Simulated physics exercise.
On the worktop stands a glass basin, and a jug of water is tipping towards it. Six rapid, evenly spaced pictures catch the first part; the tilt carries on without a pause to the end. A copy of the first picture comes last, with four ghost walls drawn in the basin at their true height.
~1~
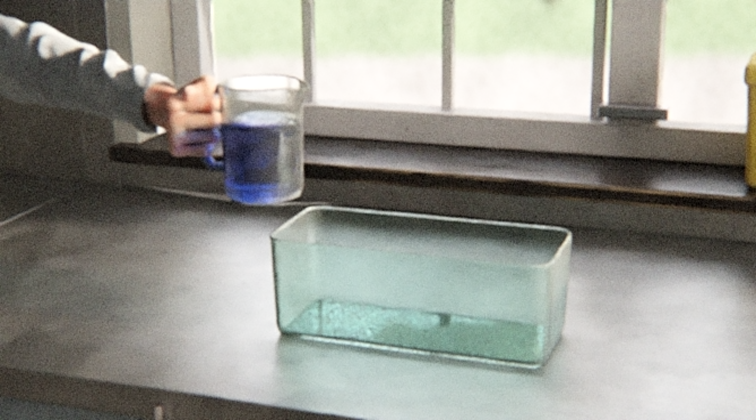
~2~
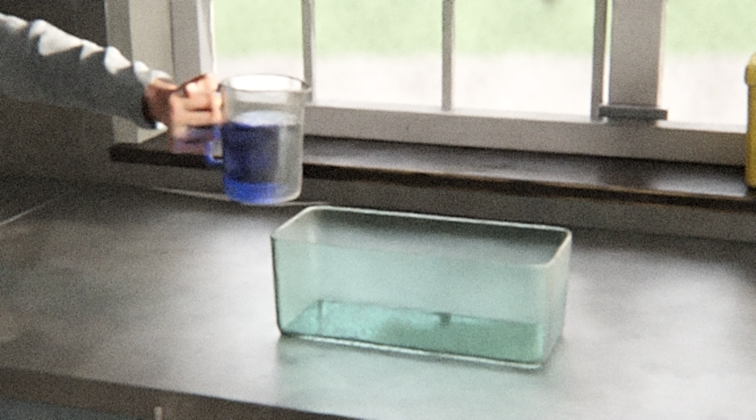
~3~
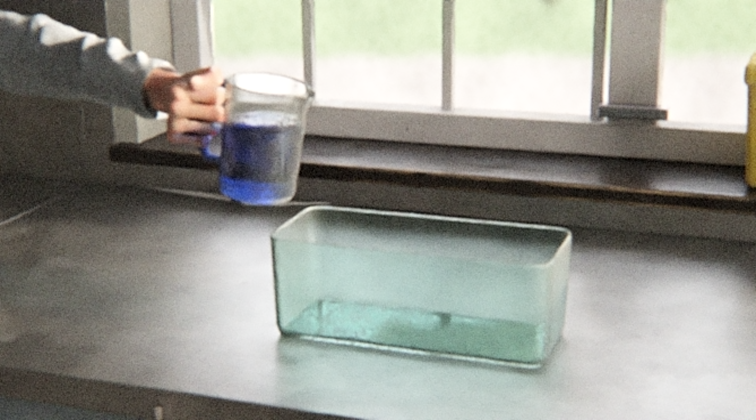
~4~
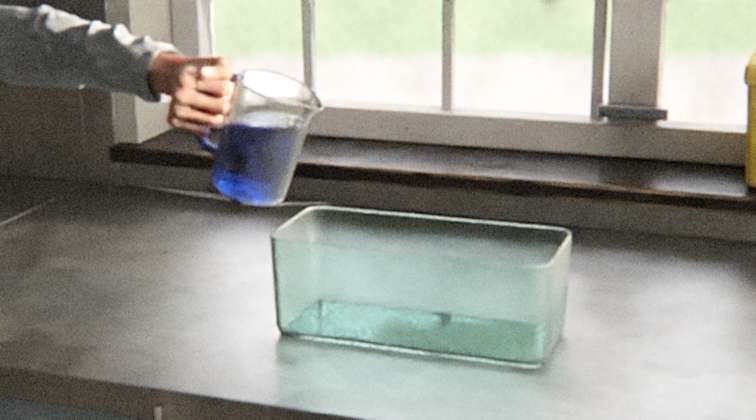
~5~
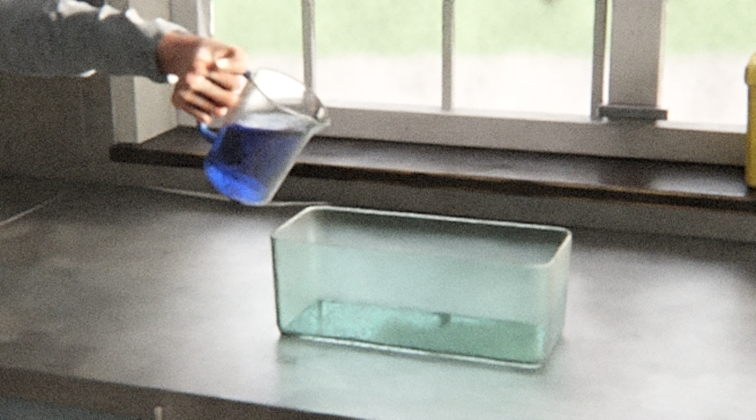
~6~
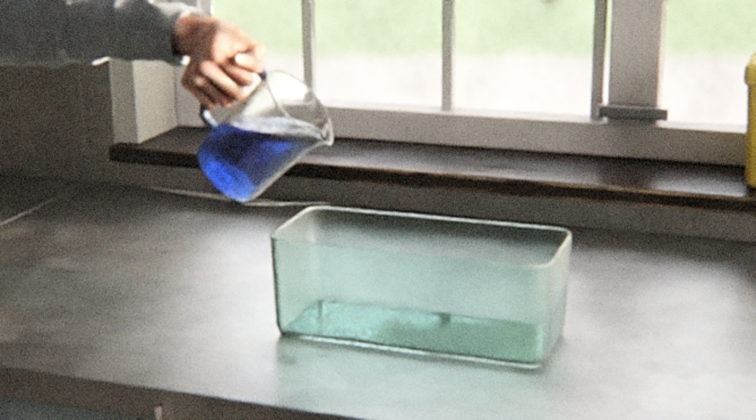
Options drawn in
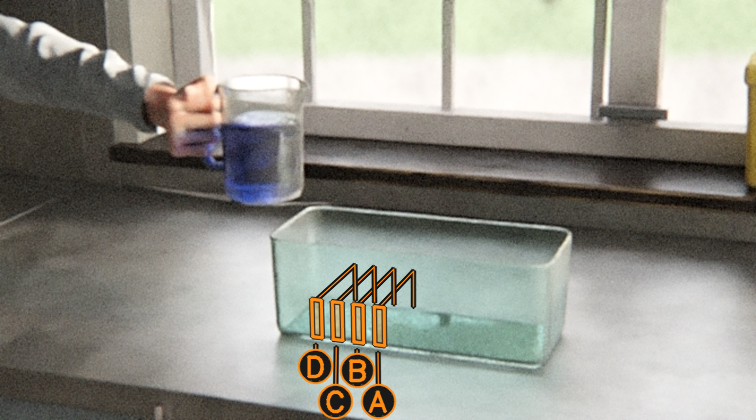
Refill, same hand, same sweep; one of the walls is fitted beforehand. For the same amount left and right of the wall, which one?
B.
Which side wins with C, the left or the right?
The right one.
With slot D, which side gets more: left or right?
More ends on the right.
In orange, A at (378, 352); B at (357, 349); C at (336, 347); D at (315, 344).
With A, about 94 % ends left of the wall and 4 % right of it.
With B, about 57 % ends left of the wall and 42 % right of it.
With C, about 7 % ends left of the wall and 93 % right of it.
With D, about 3 % ends left of the wall and 97 % right of it.
